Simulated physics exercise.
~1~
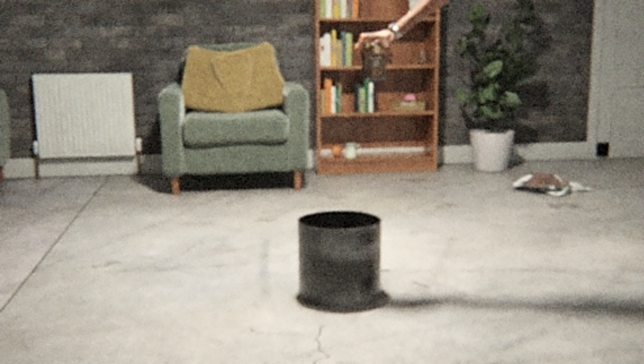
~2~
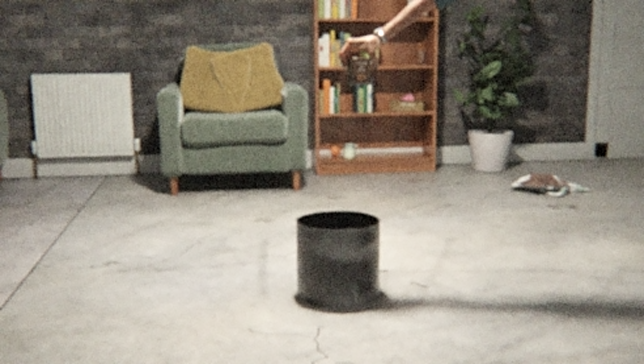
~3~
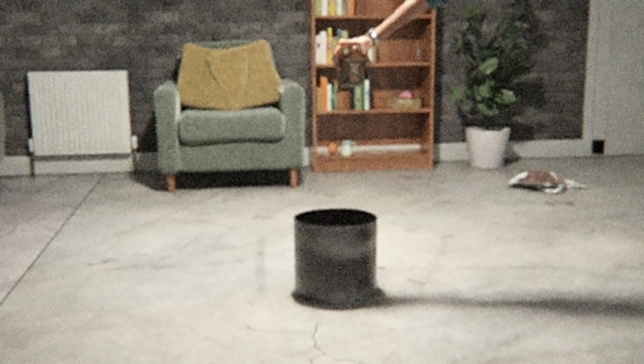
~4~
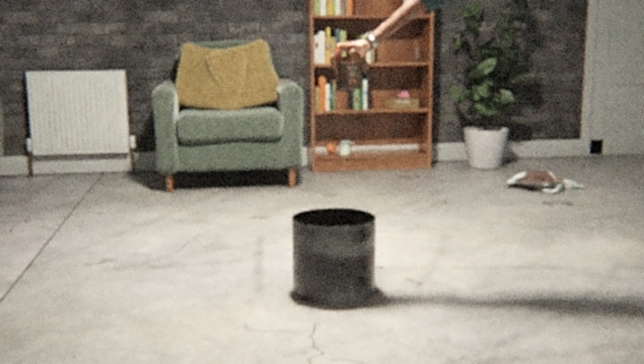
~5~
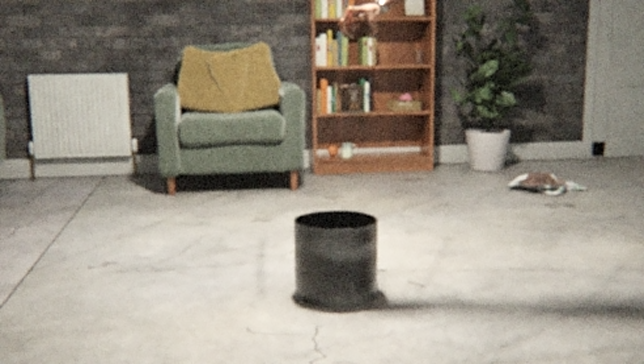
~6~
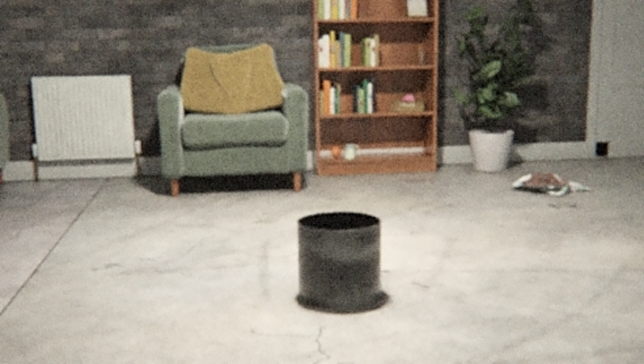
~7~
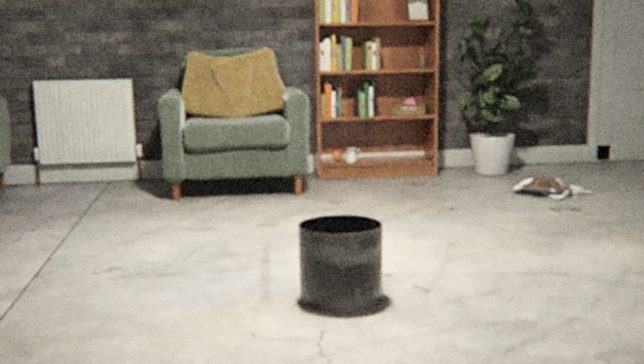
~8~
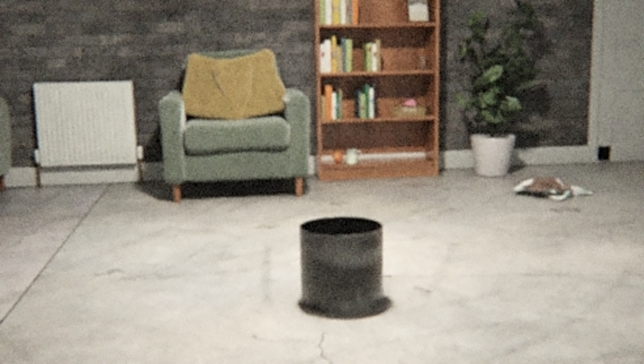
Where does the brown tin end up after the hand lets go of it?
It lands inside the dark bucket, out of sight, and the bucket stays where it is.
To begin with, a hand reaching in from the upper right holds a brown tin in front of a bookshelf, above a dark bucket on a pale floor, with a green armchair behind to the left. The hand carries the tin slightly left and then holds it still. The fingers let go, and the tin drops as the hand draws back upward. The hand leaves the view and the tin disappears from sight, caught in the bucket. The bucket stays standing in its place, with no tin on the floor around it.
